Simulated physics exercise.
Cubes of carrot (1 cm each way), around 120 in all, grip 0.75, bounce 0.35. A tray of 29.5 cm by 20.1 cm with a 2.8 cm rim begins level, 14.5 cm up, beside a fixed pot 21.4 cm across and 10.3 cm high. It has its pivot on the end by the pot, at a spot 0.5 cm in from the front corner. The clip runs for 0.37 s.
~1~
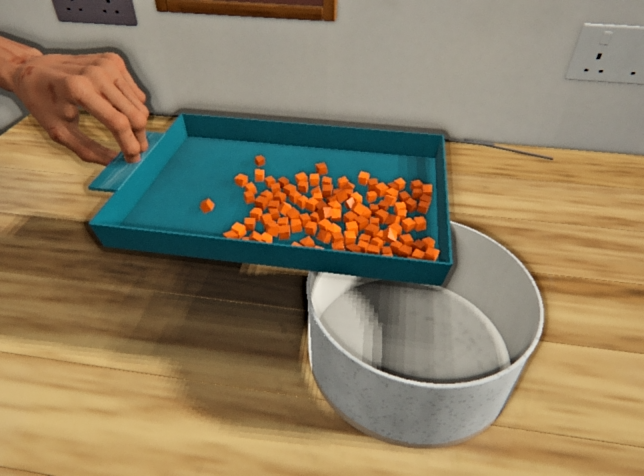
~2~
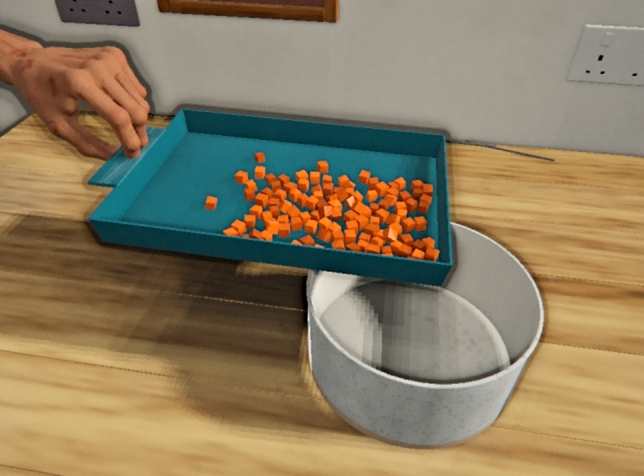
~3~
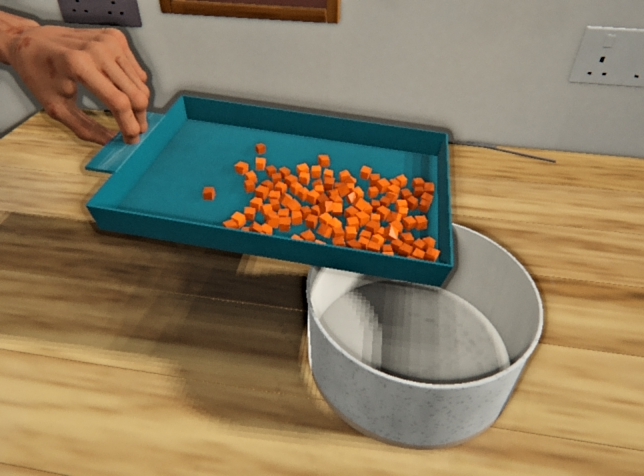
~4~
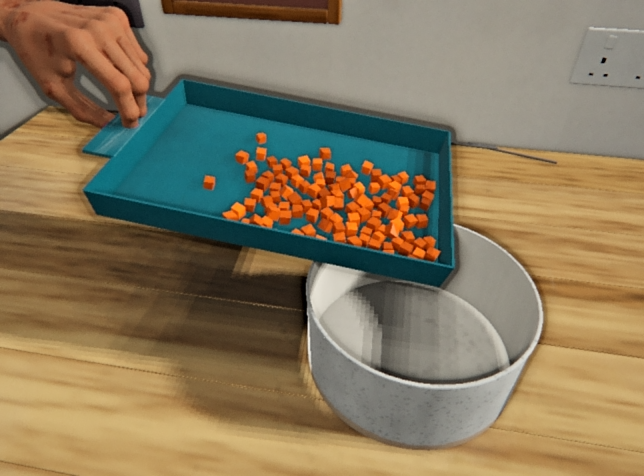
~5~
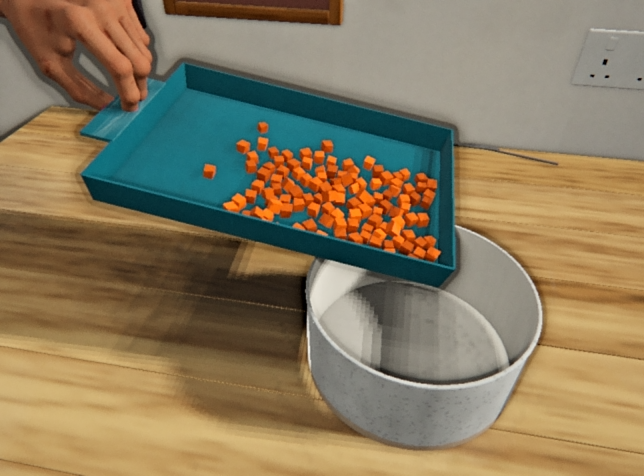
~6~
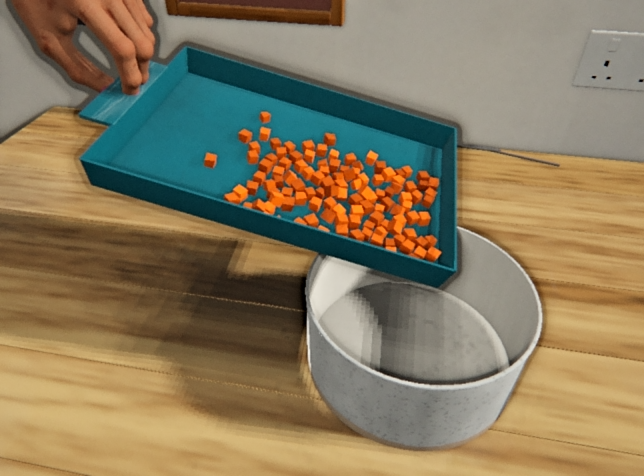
At the start, a hand holds the left end of a teal tray of small orange carrot cubes, its right end above a pale round pot on a wooden counter. The hand then raises the left end steadily, slanting the tray down toward the right, while the cubes stay scattered inside.
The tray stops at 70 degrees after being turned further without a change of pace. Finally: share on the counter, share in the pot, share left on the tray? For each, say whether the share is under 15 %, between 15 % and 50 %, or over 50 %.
Counter: A small portion; pot: A small portion; tray: The main portion.
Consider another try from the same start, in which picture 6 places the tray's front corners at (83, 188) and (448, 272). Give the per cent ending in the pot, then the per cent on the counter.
Split: Pot = 5, counter = 0.
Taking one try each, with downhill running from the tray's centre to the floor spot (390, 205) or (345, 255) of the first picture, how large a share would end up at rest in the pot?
Estimate: Some 0 % and some 5 % respectively.
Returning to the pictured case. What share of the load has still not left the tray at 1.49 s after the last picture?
About 100% of the load.
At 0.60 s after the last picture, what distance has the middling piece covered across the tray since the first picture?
About 3 cm.
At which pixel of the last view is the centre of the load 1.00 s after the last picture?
Expected load position: Near (426, 189).
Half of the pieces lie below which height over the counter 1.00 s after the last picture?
Height: Around 22 cm.
Then, 0.60 s after the last picture, tilt 40 degrees; the tray holds 100 %, the pot 0 %.
Then, 1.00 s after the last picture, tilt 58 degrees; the tray holds 100 %, the pot 0 %.
Then, 1.49 s after the last picture, tilt 70 degrees; the tray holds 100 %, the pot 0 %.
In the end, counter 0 %, pot 0 %, tray 100 %.
